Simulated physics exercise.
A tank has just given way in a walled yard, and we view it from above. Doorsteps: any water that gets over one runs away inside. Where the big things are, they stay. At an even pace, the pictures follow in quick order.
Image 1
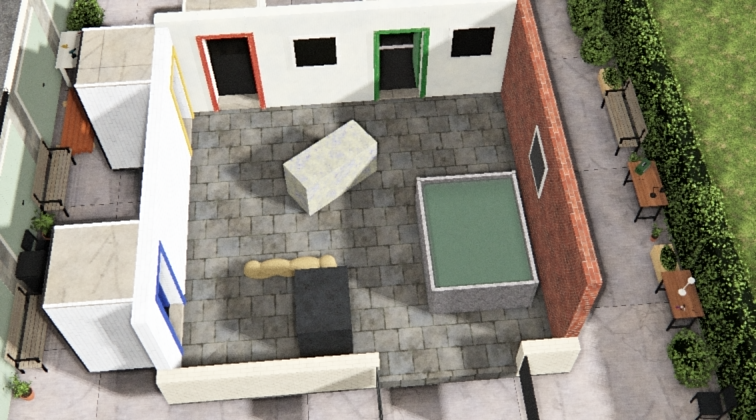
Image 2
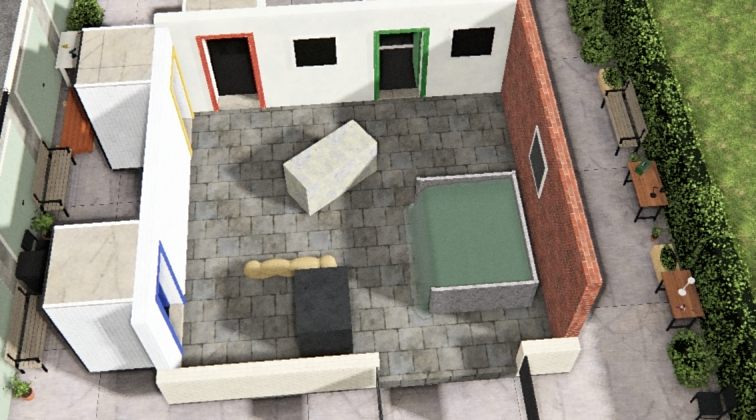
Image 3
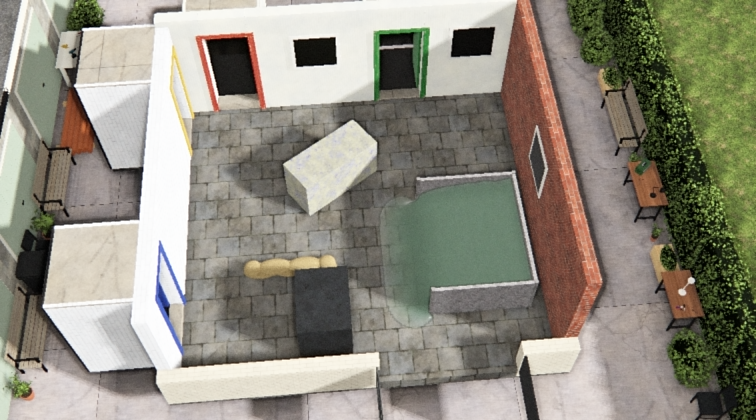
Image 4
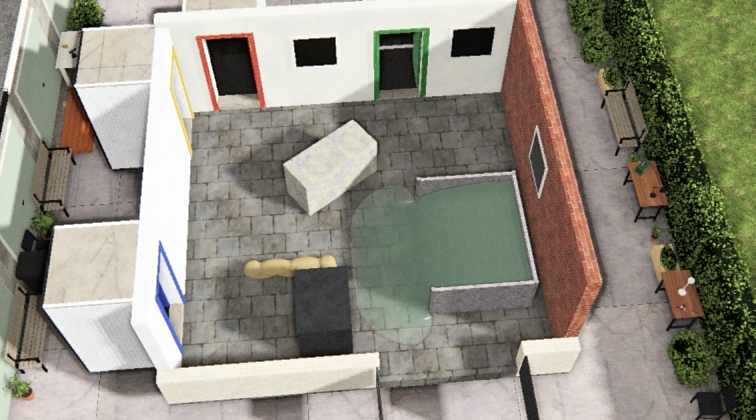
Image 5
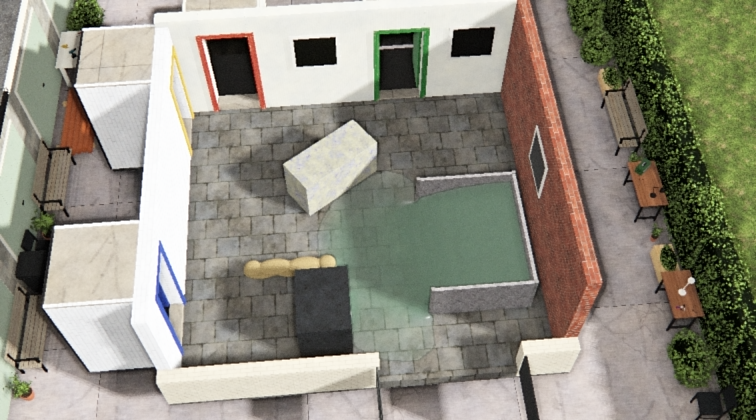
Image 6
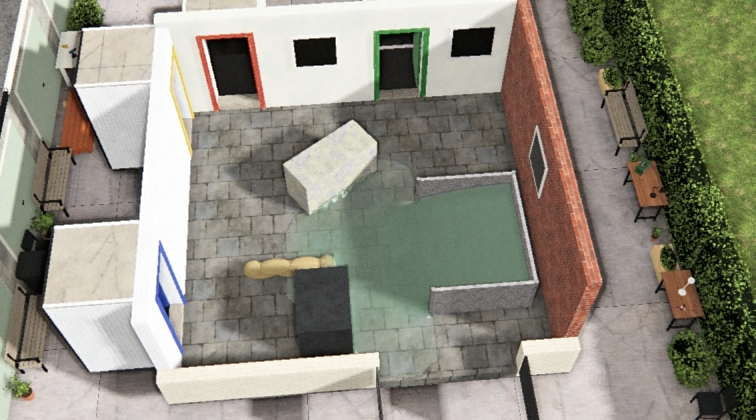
A walled yard paved in grey stone is seen from high above, with white walls and a red brick one at the right. A pale block stands near the middle, a dark box and a lumpy tan object lie below it, and an open tank of green water sits at right. The tank's left side gives way and water spreads leftward across the paving, reaching the block and box, while the camera stays still.
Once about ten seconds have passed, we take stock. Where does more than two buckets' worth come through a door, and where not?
In order: Red door: Little enough water; yellow door: Too much water; blue door: Too much water; green door: Little enough water.
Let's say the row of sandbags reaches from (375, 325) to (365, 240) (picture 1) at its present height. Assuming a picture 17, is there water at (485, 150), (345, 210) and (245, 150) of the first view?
In turn: Spared, submerged, spared.
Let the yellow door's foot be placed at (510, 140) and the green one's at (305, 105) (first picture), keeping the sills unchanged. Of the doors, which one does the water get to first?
That would be the blue-painted one.
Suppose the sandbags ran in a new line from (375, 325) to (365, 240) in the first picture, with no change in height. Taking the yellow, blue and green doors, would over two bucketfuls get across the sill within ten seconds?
Well, the yellow door breaks the limit, while the blue door breaks the limit and the green door breaks the limit.
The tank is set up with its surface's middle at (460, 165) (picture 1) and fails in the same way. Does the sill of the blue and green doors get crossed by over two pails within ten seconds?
The blue door door overshoots the limit, while the green door door overshoots the limit.
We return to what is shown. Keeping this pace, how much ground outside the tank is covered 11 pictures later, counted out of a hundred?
Around 55 percent.
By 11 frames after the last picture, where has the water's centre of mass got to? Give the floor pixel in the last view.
It is near (344, 264).
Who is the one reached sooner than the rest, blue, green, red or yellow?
My answer: The blue-painted one.
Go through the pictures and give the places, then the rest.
The first picture shows the open tank at (475, 231) is whole and still.
In the second picture, water pours out at (426, 250) and has run to (429, 316).
In the third picture, the front is at (414, 324), out from the gap at (426, 251).
In the fourth picture, water pours out at (425, 251) and has run to (396, 337).
In the fifth picture, water pours out at (425, 252) and has run to (367, 348).
In the sixth picture, water pours out at (425, 252) and has run to (291, 231).
A moment on, water covers 40 % of the floor; the red door not reached, the yellow door not reached, the blue door wet at the sill, nothing in, the green door not reached.
Next, water covers 55 % of the floor; the red door not reached, the yellow door wet at the sill, nothing in, the blue door over two buckets in, the green door not reached.
Then, water covers 75 % of the floor; the red door wet at the sill, nothing in, the yellow door under two buckets in, the blue door far over two buckets in, the green door wet at the sill, nothing in.
Later, water covers 95 % of the floor; the red door under two buckets in, the yellow door over two buckets in, the blue door far over two buckets in, the green door under two buckets in.
In the end, water covers 95 % of the floor; the red door under two buckets in, the yellow door far over two buckets in, the blue door far over two buckets in, the green door under two buckets in.
